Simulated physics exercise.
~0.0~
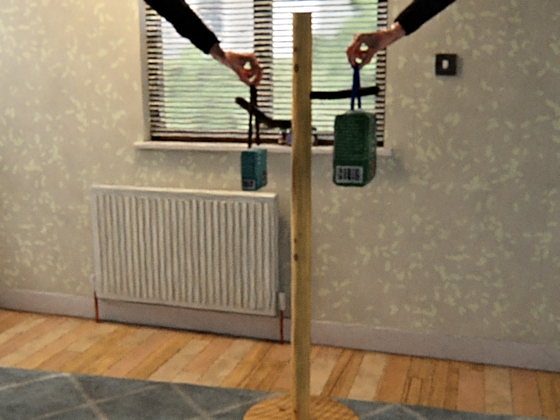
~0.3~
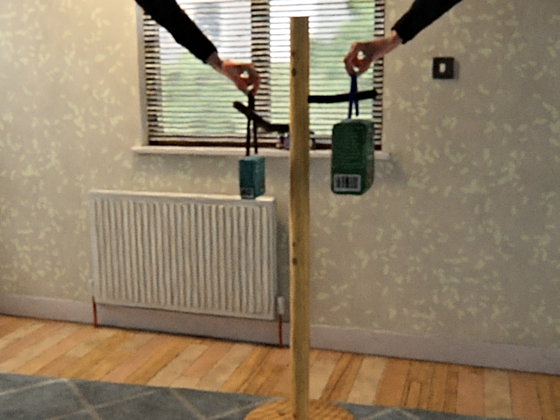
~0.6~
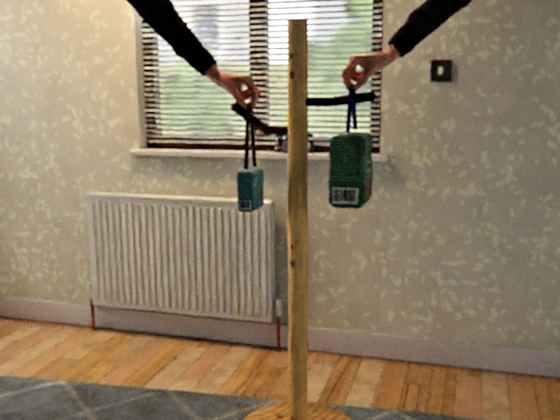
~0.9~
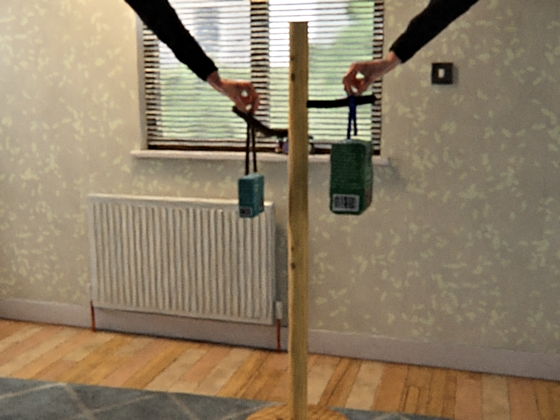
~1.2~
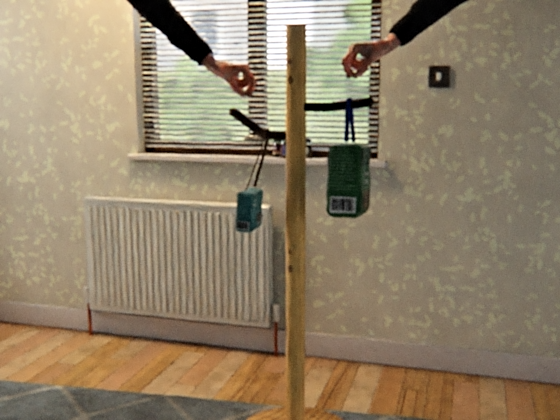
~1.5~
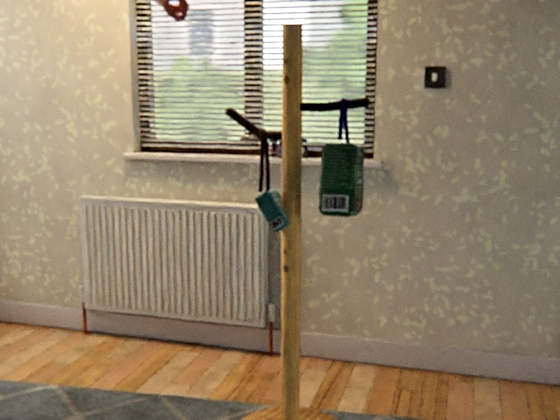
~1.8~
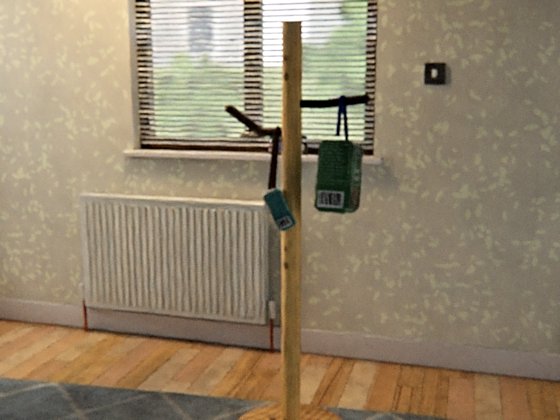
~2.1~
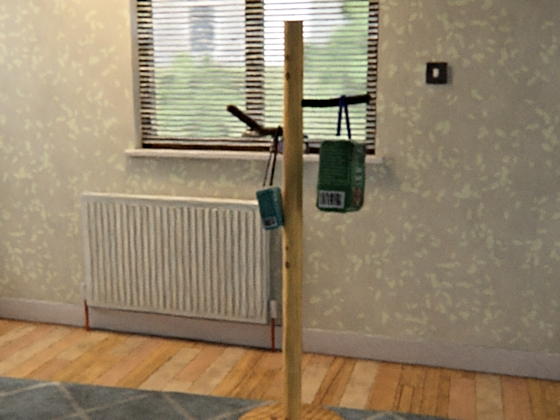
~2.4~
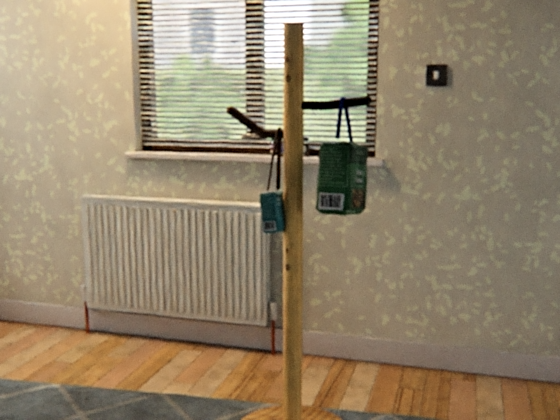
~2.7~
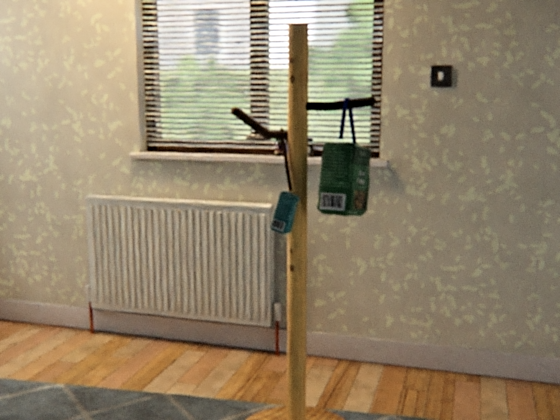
Two hands hang a turquoise pouch and a green sack on pegs, where both stay.
